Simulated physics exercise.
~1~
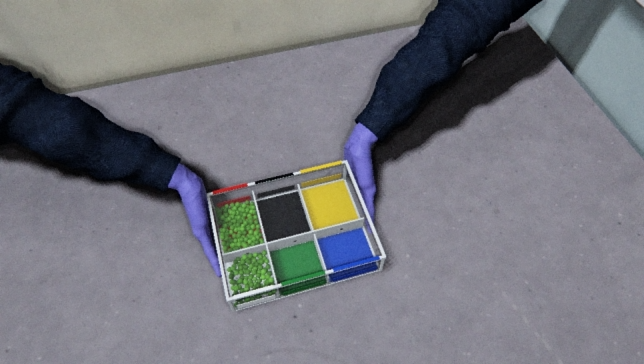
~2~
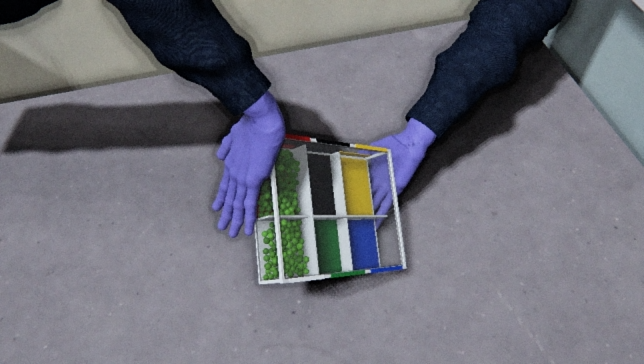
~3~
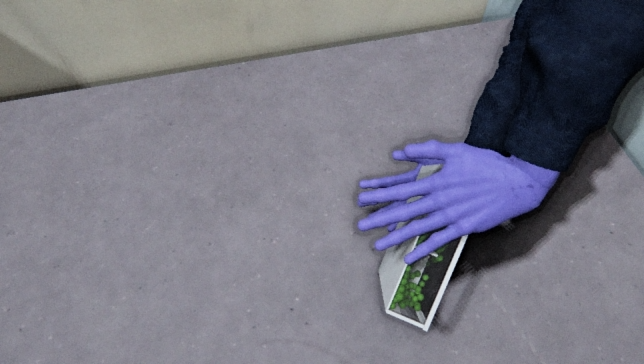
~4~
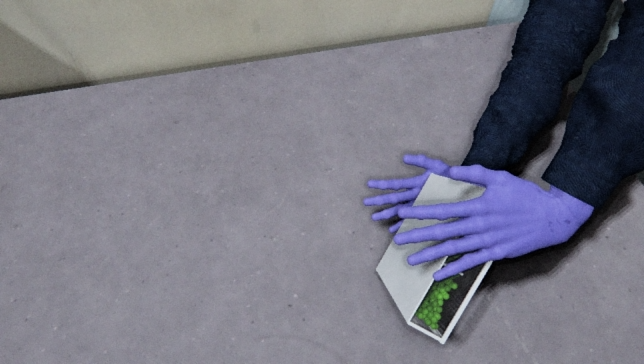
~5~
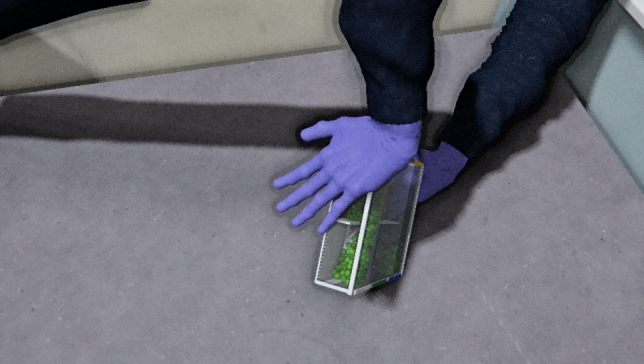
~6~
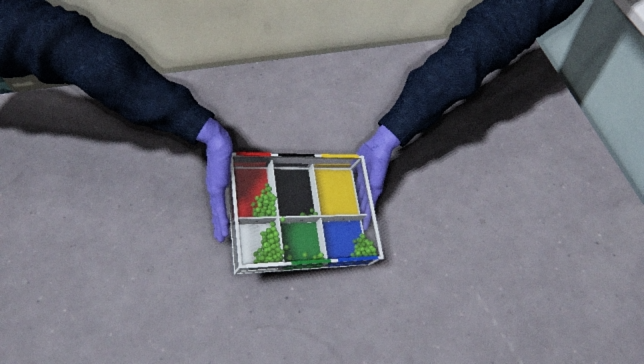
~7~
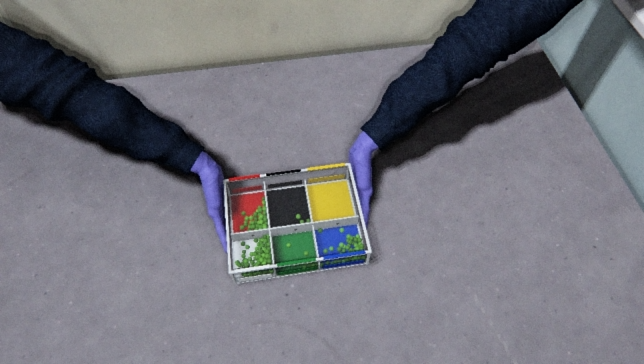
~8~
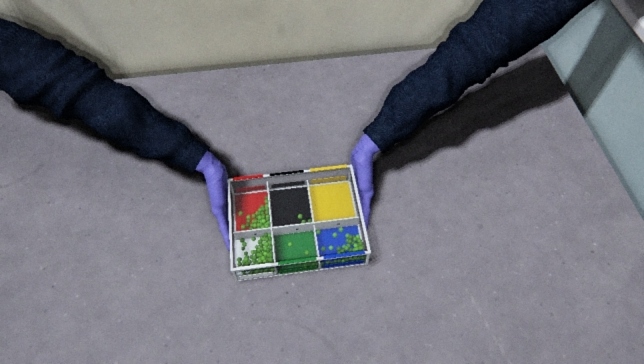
On a grey tabletop, two purple-gloved hands tipped a clear divided box of green peas steeply onto its side, held it there, then laid it flat again, leaving the peas mostly in the white, red and blue sections.
